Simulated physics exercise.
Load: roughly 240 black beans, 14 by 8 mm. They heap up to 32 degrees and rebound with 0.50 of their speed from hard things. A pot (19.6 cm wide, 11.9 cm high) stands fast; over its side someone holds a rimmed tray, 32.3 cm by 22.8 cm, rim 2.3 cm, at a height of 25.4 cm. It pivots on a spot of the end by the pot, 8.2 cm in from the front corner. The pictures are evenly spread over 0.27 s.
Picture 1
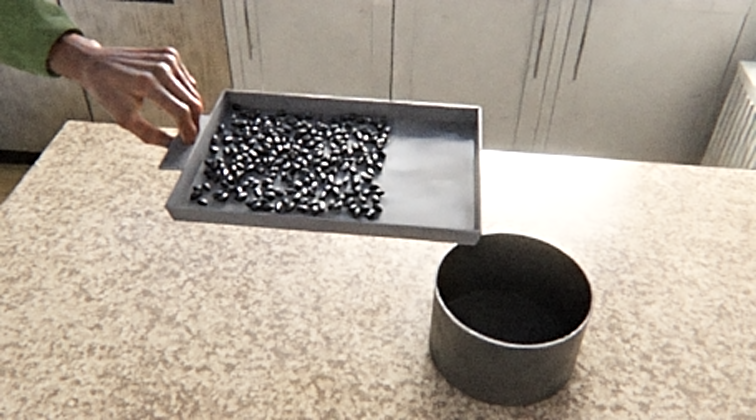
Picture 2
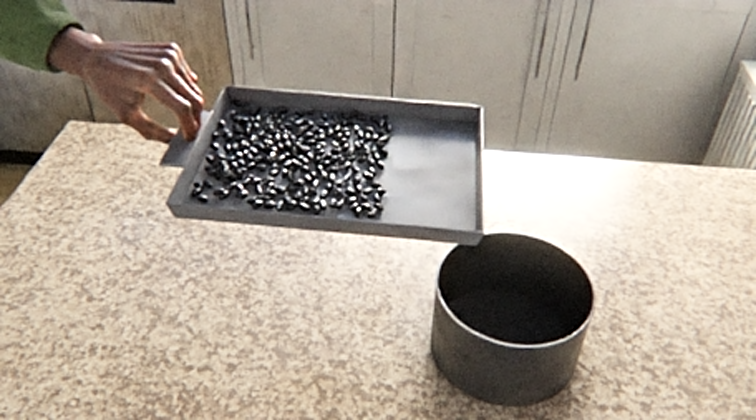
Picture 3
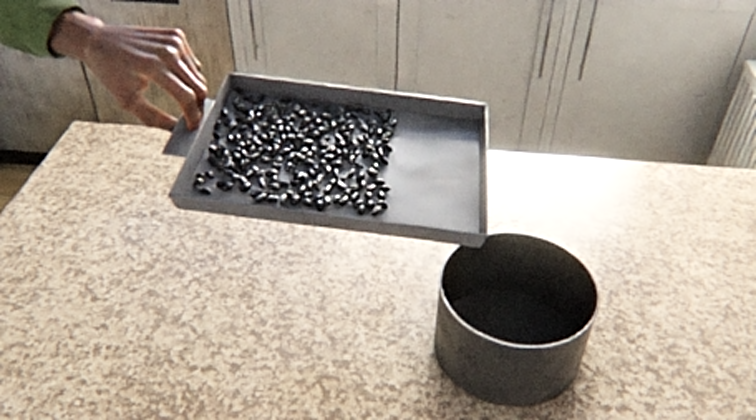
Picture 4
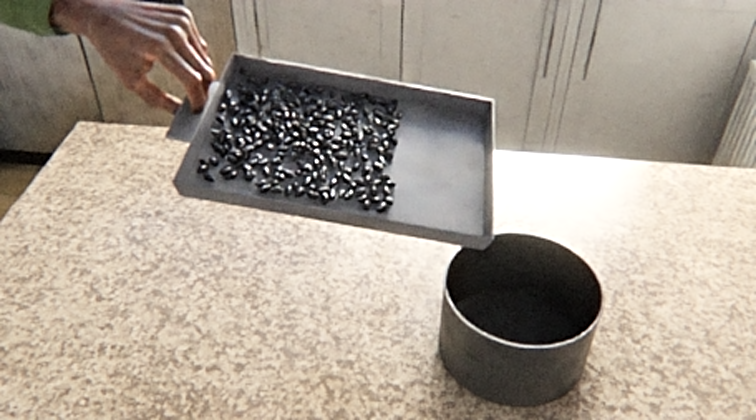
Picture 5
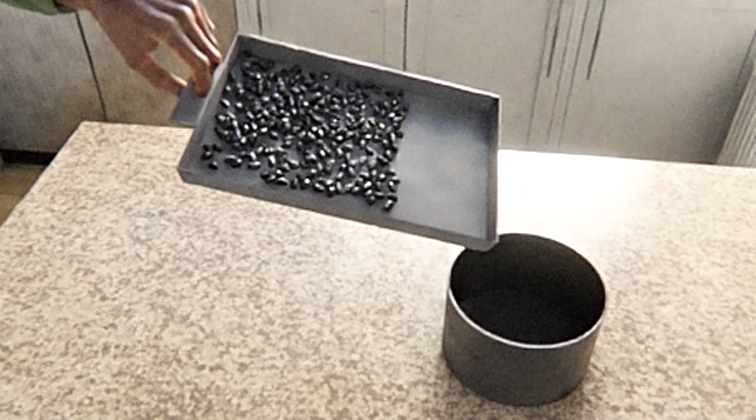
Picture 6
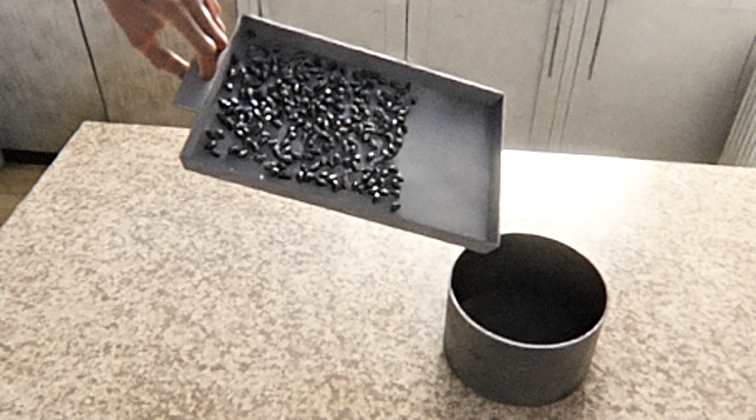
The video shows a hand holding a dark rimmed tray of small black beans above a round pot on a speckled countertop, then raising the tray's left end so that it slants down toward the right, the beans staying bunched at the left.
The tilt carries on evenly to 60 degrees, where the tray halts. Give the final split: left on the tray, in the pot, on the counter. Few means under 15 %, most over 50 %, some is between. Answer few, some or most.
Tray some, pot some, counter some.
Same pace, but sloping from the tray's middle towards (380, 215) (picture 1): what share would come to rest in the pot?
Some 0 per cent.
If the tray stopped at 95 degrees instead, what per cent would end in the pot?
It would be near 50 per cent.
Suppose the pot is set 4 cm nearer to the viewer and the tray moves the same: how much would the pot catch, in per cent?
In that case some 65 per cent.
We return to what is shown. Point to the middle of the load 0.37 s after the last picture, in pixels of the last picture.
Near (432, 184).
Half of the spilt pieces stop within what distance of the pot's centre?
Roughly 26 cm.
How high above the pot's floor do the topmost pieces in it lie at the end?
About 1.0 cm.
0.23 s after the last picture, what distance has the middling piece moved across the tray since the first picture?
Some 4 cm.
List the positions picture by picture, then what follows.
In the first frame, tray tilt 0 degrees, front corners at (170, 203) and (478, 228); middle of the pieces at (293, 156); pot at (514, 285).
In the second frame, tray tilt 1 degrees, front corners at (171, 200) and (479, 229); middle of the pieces at (294, 153).
In the third frame, tray tilt 4 degrees, front corners at (174, 192) and (484, 231), lowest corner right front; middle of the pieces at (298, 145).
In the fourth frame, tray tilt 9 degrees, front corners at (178, 179) and (489, 235), lowest corner right front; middle of the pieces at (303, 134).
In the fifth frame, tray tilt 14 degrees, front corners at (183, 166) and (493, 238), lowest corner right front; middle of the pieces at (308, 123).
In the sixth frame, tray tilt 19 degrees, front corners at (186, 154) and (495, 241), lowest corner right front; middle of the pieces at (312, 112); pot at (528, 285).
Then, 0.23 s after the last picture, tilt 40 degrees; the tray holds 100 %, the pot 0 %.
Then, 0.37 s after the last picture, tilt 54 degrees; the tray holds 100 %, the pot 0 %.
Then, 0.66 s after the last picture, tilt 60 degrees; the tray holds 45 %, the pot 15 %.
In the end, tray 30 %, pot 30 %, counter 40 %.
